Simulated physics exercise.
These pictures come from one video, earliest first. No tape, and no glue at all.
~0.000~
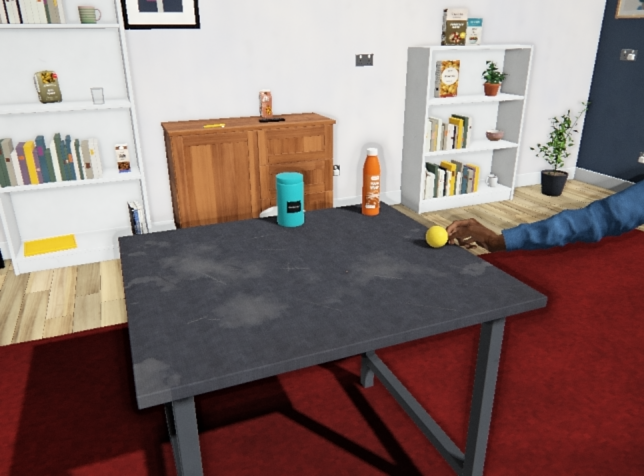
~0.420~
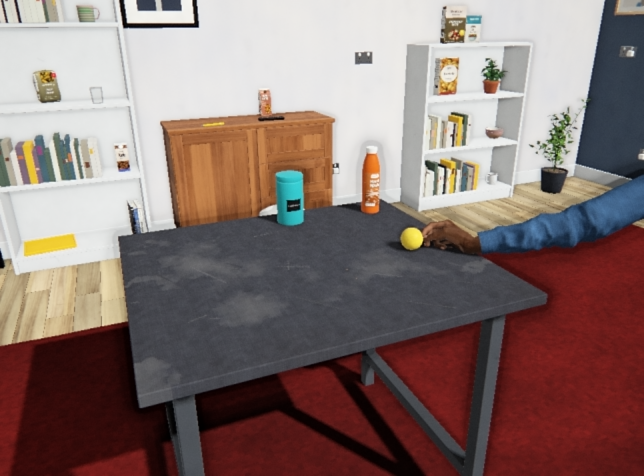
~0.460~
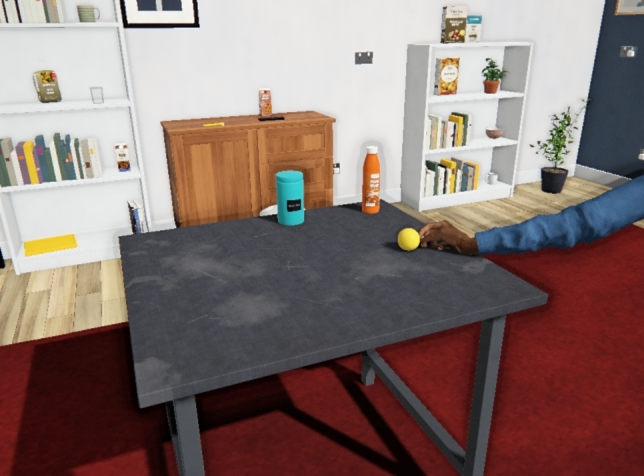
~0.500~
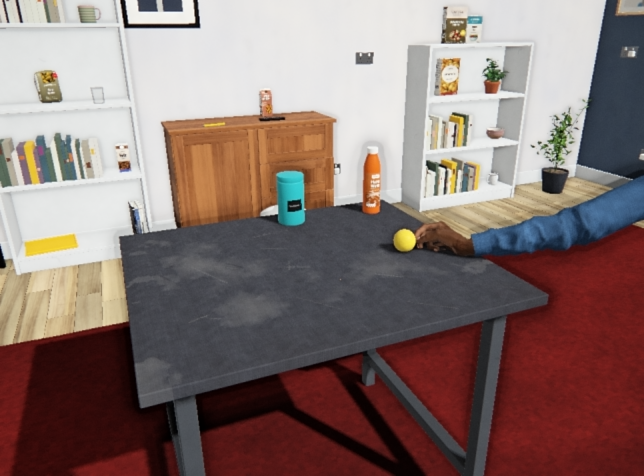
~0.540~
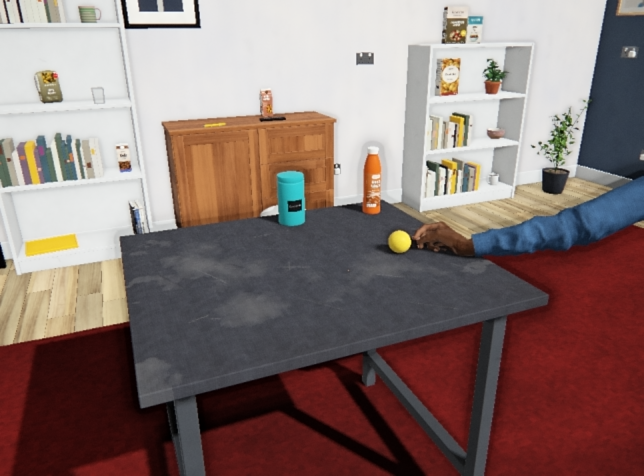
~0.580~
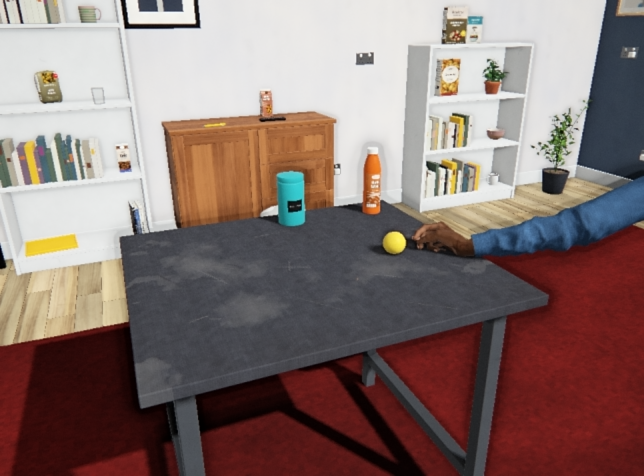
In this clip, a hand reaching in from the right moves a small yellow ball-like object a short way left across a dark table, then stays nearly still as the object shifts slightly farther left, near two upright containers.
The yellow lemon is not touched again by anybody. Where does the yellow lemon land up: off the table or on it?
It is safe on the table.
After 0.78 s, yellow lemon shifted well along near (372, 247).
After 0.98 s, yellow lemon shifted well along near (355, 250).
In the end (1.7 s), moved from the start, yellow lemon. At the end, from the last picture's camera, yellow lemon near (340, 252).
